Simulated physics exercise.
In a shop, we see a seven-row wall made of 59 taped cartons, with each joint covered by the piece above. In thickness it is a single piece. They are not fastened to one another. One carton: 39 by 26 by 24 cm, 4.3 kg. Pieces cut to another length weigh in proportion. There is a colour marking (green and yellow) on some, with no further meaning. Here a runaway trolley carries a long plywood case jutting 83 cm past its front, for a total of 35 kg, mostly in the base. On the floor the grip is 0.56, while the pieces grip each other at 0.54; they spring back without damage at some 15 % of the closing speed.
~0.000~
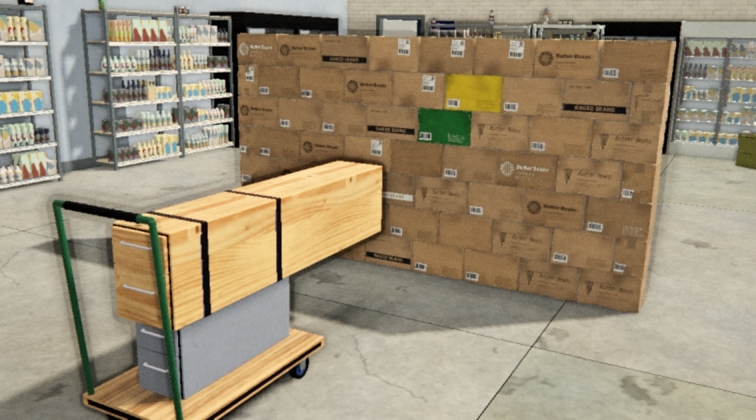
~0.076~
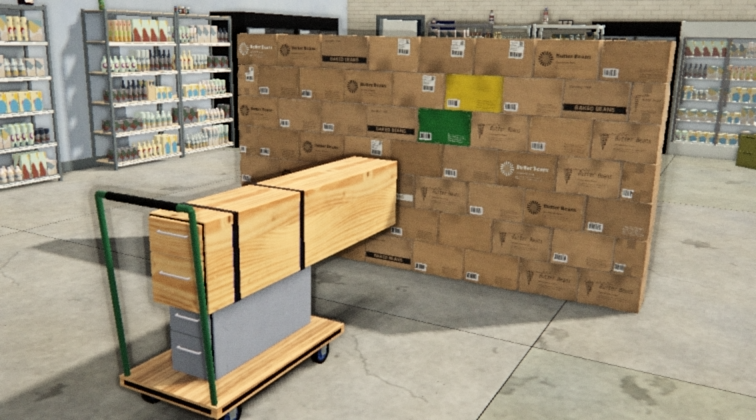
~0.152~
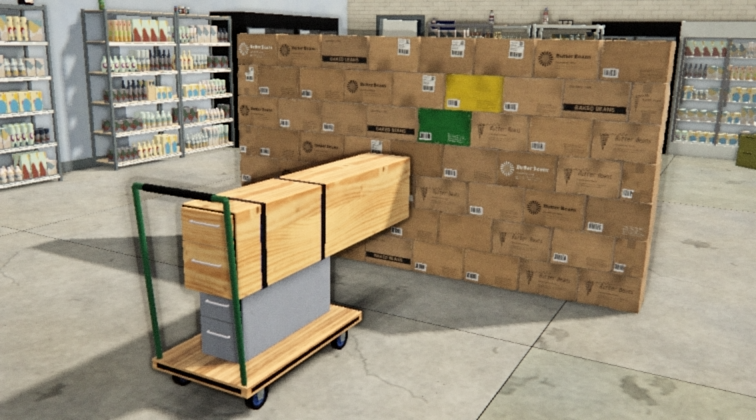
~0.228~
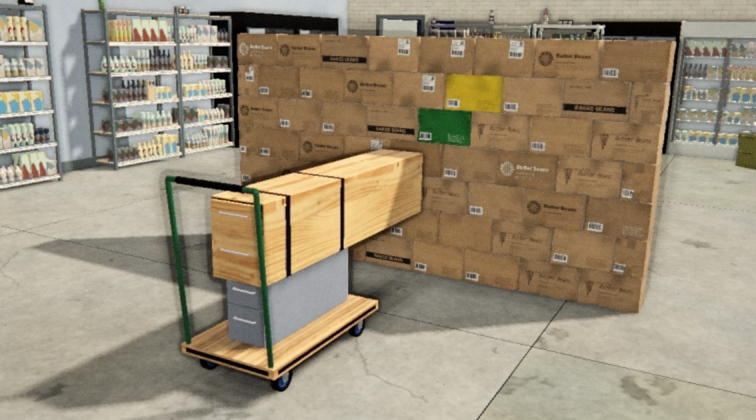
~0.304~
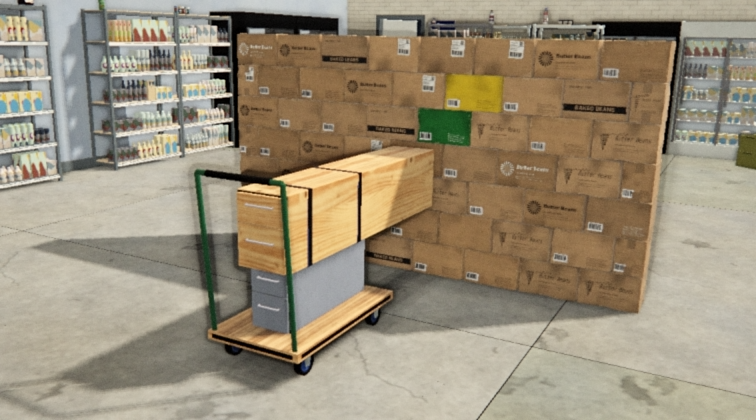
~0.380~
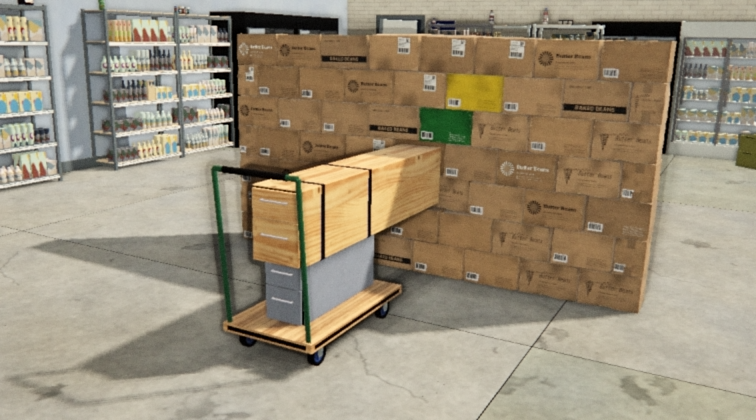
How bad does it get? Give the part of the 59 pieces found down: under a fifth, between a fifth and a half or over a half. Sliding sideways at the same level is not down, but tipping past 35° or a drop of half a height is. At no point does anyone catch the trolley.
Below one in five.
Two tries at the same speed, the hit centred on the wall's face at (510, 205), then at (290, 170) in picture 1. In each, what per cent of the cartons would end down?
0 then 0 %.
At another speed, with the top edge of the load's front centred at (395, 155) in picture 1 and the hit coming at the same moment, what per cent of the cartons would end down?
Then around 0 percent of them.
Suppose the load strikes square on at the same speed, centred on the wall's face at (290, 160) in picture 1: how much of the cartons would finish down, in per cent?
In that case about 30 per cent.
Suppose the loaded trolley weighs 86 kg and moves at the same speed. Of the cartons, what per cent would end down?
About 10 %.
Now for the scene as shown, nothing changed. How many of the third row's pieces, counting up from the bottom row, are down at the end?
Down at the end: 0.
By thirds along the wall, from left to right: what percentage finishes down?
0, 0 and 0 per cent, from left to right.
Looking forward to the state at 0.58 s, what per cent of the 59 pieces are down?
At that instant, 0 percent.
After 0.44 s, load 15 cm past the wall's line, still rolling; none of the 59 cartons down, 10 disturbed; green carton 53 mm from its place; yellow carton 21 mm from its place.
After 0.58 s, load 20 cm past the wall's line, stopped; none of the 59 cartons down, 20 disturbed; yellow carton 6 cm from its place; green carton 10 cm from its place.
After 1.12 s, load 18 cm past the wall's line, still rolling; none of the 59 cartons down, 18 disturbed; yellow carton 44 mm from its place; green carton 8 cm from its place.
In the end (1.7 s), load 16 cm past the wall's line, stopped; none of the 59 cartons down, 18 disturbed; green carton 8 cm from its place; yellow carton 44 mm from its place. That is 0 per cent. From the last view, middles, green carton near (455, 124), yellow carton near (482, 92).
